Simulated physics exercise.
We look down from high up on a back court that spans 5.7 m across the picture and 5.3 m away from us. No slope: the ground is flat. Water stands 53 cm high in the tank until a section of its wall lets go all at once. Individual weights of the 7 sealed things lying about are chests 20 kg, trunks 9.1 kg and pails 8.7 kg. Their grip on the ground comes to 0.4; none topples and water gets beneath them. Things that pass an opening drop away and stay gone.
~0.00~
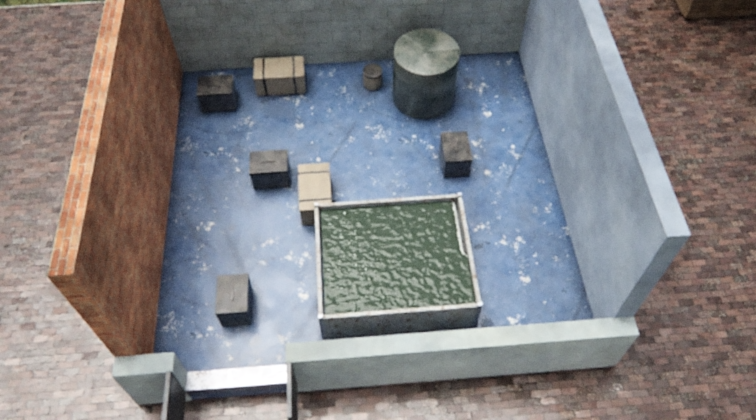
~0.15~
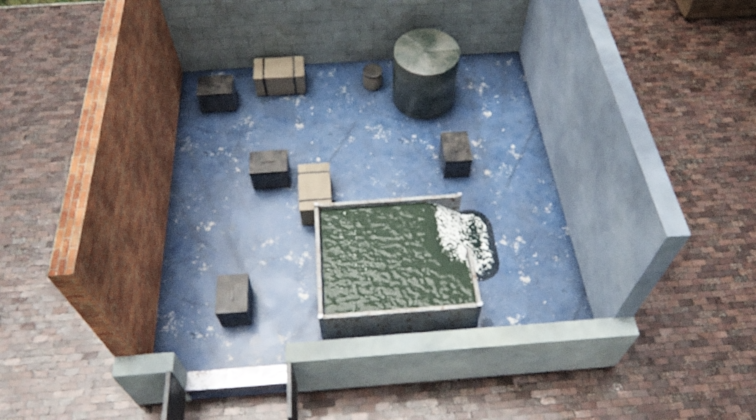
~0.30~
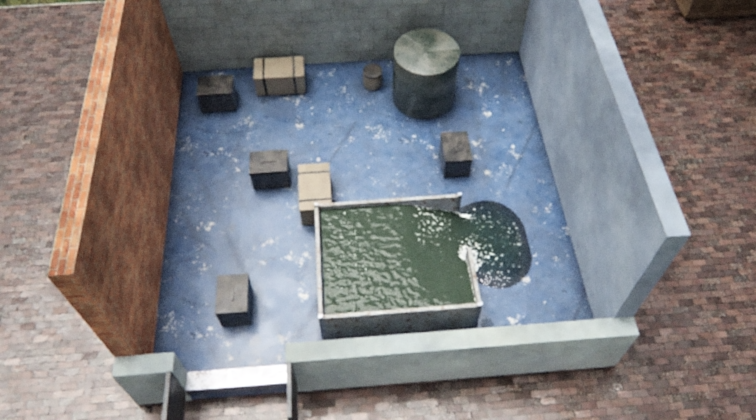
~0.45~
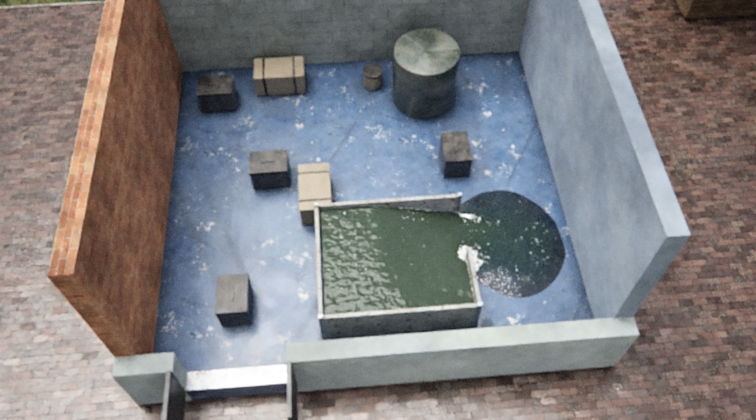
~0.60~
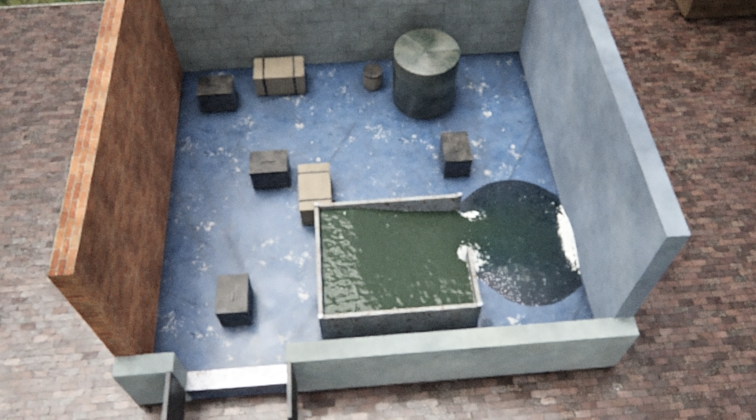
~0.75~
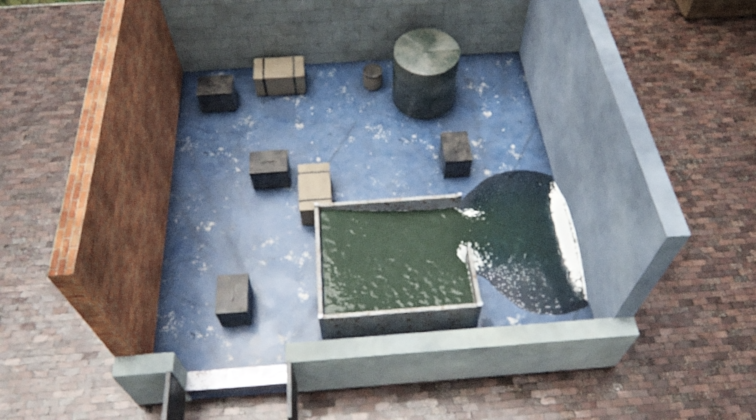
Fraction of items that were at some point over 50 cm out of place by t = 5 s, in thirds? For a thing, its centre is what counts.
Expect the moved ones to number fewer than a third.
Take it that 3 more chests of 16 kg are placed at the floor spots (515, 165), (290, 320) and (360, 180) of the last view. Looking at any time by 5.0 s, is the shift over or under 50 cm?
Note, in sequence: Over threshold; under threshold; under threshold.
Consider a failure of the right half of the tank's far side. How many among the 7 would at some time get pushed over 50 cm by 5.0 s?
The answer then is 4.
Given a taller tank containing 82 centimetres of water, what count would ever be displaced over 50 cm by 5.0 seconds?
The answer would then be 2.
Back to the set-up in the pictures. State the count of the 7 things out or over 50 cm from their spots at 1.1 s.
Count: 0.
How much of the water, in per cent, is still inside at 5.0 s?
100 % or so.
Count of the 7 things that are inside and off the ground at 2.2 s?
At that time the total is 0.
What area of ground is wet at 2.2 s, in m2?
I'd put it close to 10.0 m2.
After 1.1 s 0 of 7 are over 50 cm from their spots; 0 afloat.
After 2.2 s 0 of 7 are over 50 cm from their spots; 0 afloat.
After 3.5 s 0 of 7 are over 50 cm from their spots; 0 afloat.
After 5.0 s 0 of 7 are over 50 cm from their spots, and 0 have been at some point; 0 afloat.
